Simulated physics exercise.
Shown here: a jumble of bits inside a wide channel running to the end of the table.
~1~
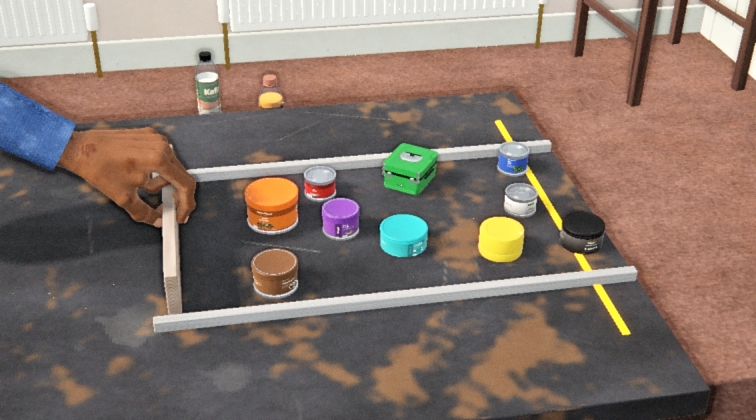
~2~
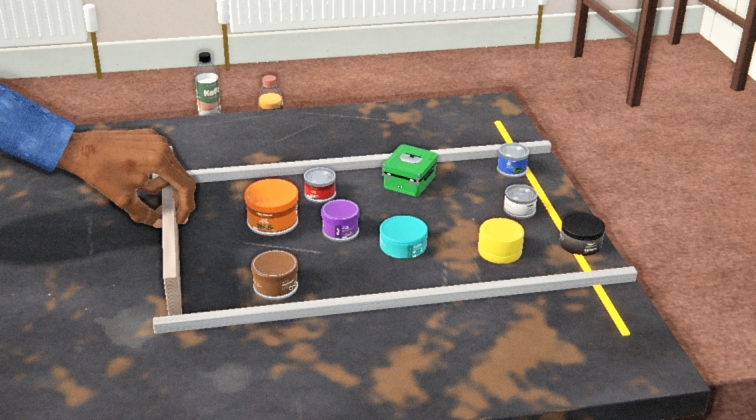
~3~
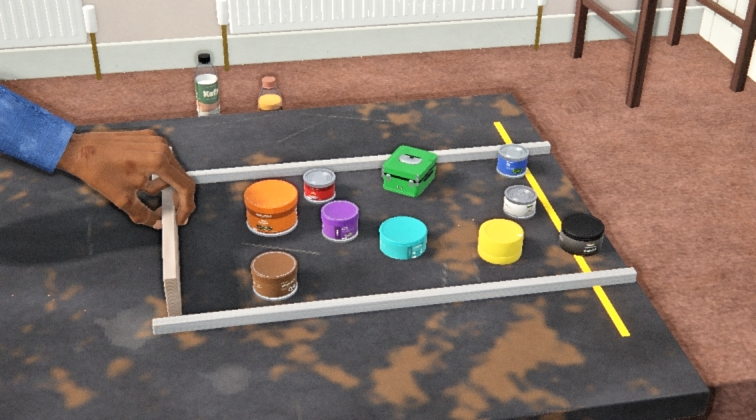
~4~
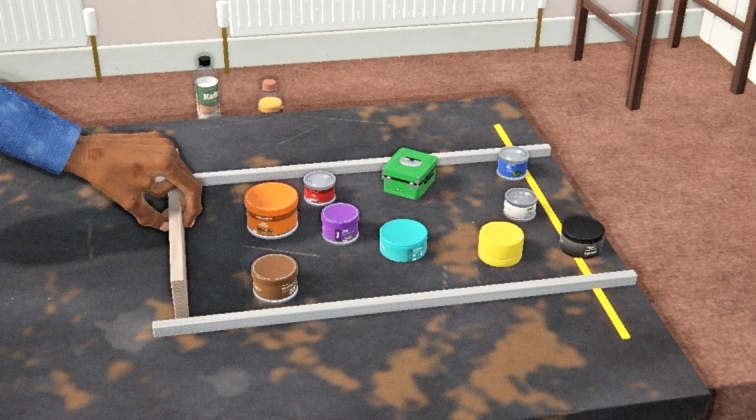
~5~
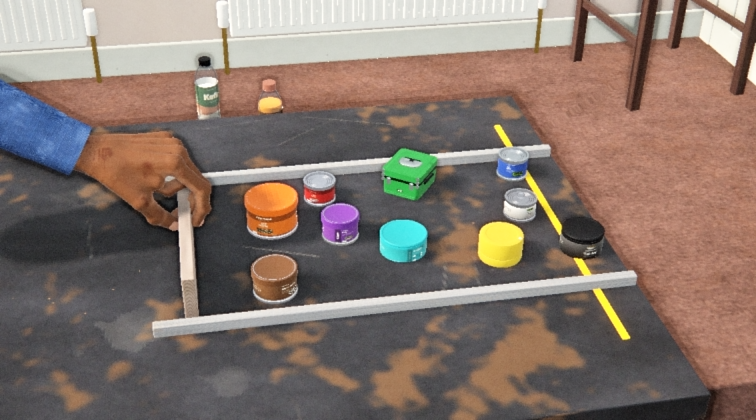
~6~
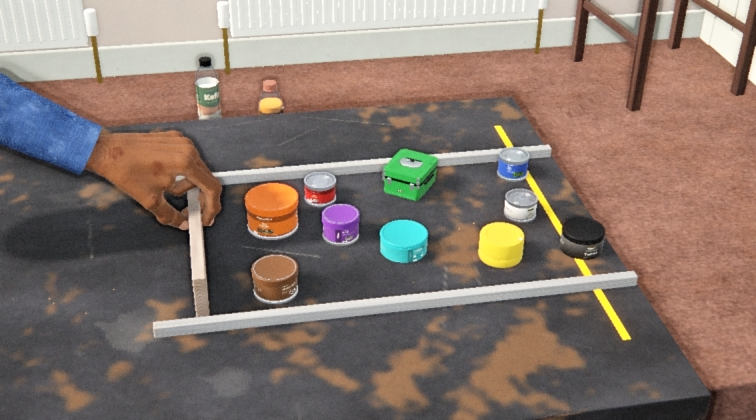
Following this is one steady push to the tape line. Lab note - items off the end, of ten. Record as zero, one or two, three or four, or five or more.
Turns out the ones that don't stay up top number five or more.
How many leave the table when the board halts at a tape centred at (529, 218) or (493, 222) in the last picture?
It would be 2 and 0.
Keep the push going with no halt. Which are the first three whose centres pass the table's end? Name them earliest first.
Order: Blue pot, then black tub, then yellow lid.
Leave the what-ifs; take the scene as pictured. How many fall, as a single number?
Result - number fallen: 5.
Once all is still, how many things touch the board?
In total, 5.
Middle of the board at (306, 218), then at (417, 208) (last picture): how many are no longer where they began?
Counting first: 3, next 7.
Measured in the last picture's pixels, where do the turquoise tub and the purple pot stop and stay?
First at (591, 234); second at (573, 209).
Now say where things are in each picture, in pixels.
Black tub (582, 233); blue pot (513, 159); white tin (521, 201); board (171, 225); tape (552, 211), in the first frame.
Blue pot (513, 160); brown pot (275, 275), in the second frame.
White tin (520, 202); red tin (319, 186), in the third frame.
Black tub (582, 237); board (177, 229), in the fourth frame.
Blue pot (513, 164); orange pot (272, 211), in the fifth frame.
Black tub (582, 238); blue pot (513, 164); white tin (521, 206); board (197, 228); tape (552, 216), in the sixth frame.
Soon after, none off yet; black tub at rest near (582, 238); blue pot at rest near (513, 164); white tin at rest near (521, 206).
By the end, the number that fall off is five or more; fallen, green case, yellow lid, white tin, blue pot and black tub.
